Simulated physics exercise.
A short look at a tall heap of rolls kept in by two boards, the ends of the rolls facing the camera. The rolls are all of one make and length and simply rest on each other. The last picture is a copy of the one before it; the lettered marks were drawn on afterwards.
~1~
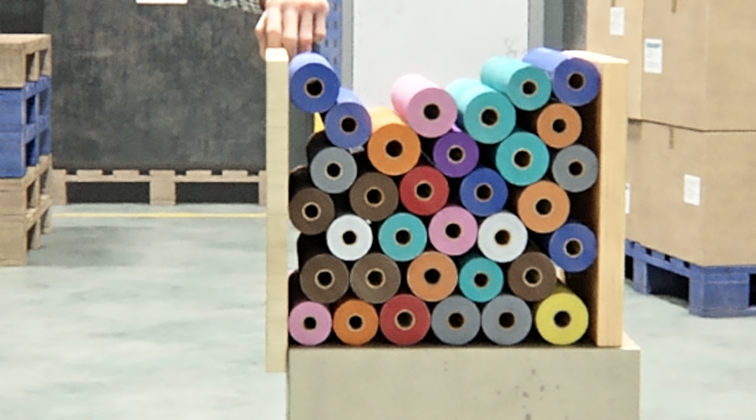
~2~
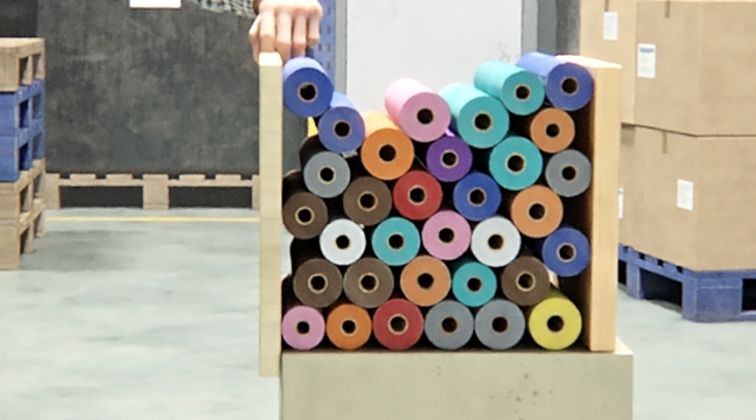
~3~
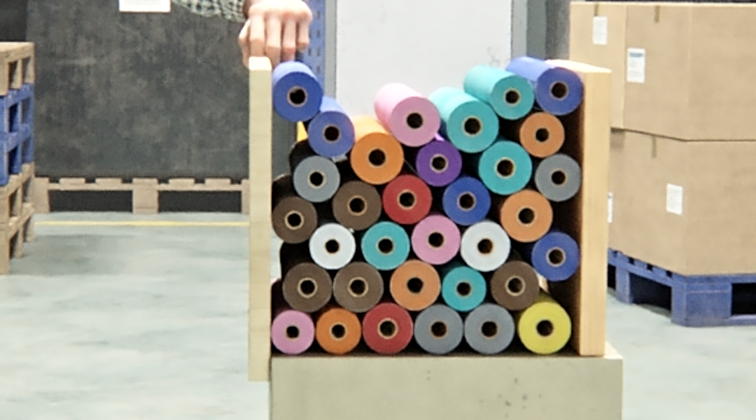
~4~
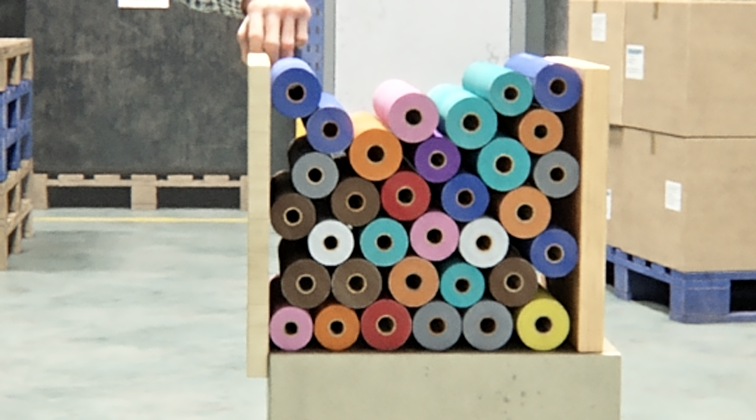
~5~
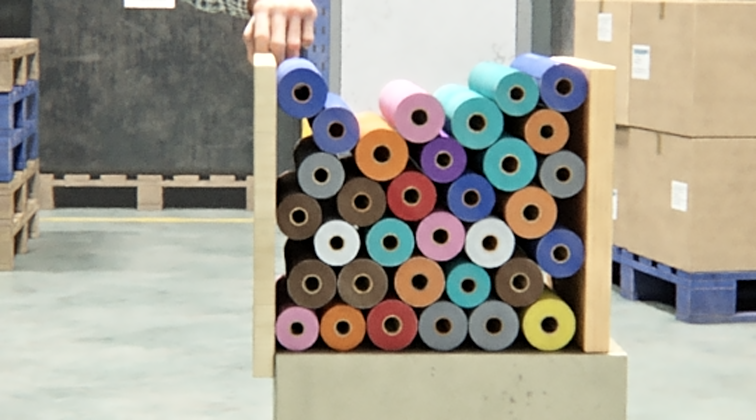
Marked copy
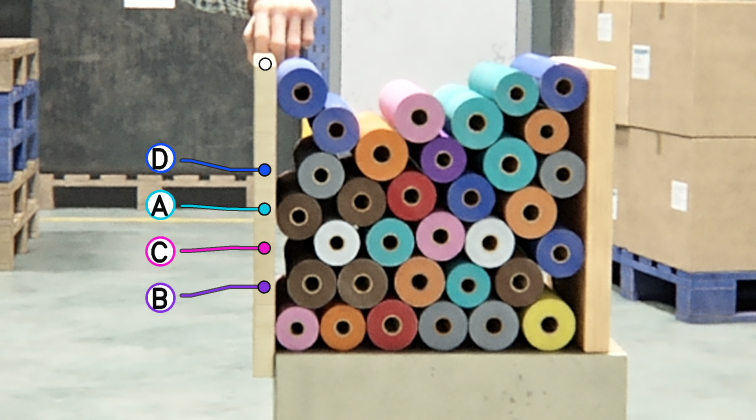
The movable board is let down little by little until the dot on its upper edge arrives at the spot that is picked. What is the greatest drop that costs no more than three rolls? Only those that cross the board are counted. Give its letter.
Down to C.
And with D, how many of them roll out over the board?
With D, none.
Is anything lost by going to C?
Yes.
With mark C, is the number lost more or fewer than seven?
It loses fewer than seven.
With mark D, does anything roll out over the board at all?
No.
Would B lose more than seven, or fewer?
At B, fewer than seven.
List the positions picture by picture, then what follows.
The first frame shows side board (276, 197); a pink roll (310, 323); a yellow roll (562, 319).
The second frame shows a yellow roll (556, 323); a brown roll (318, 283).
The third frame shows a white roll (332, 247); a blue roll (466, 201).
The fourth frame shows an orange roll (376, 154); a blue roll (558, 87).
The fifth frame shows side board (264, 202); a pink roll (297, 328); a yellow roll (549, 324).
On the marked copy, A at (265, 209); B at (264, 287); C at (264, 248); D at (265, 170); the white dot at (265, 64).
Taking C. A third of the way, top of the board (275, 145).
Two thirds of the way, top of the board (275, 236).
When it is over, top of the board (275, 247), one out over the board.
As for the rest, A none out over the board; B four out over the board; D none out over the board.
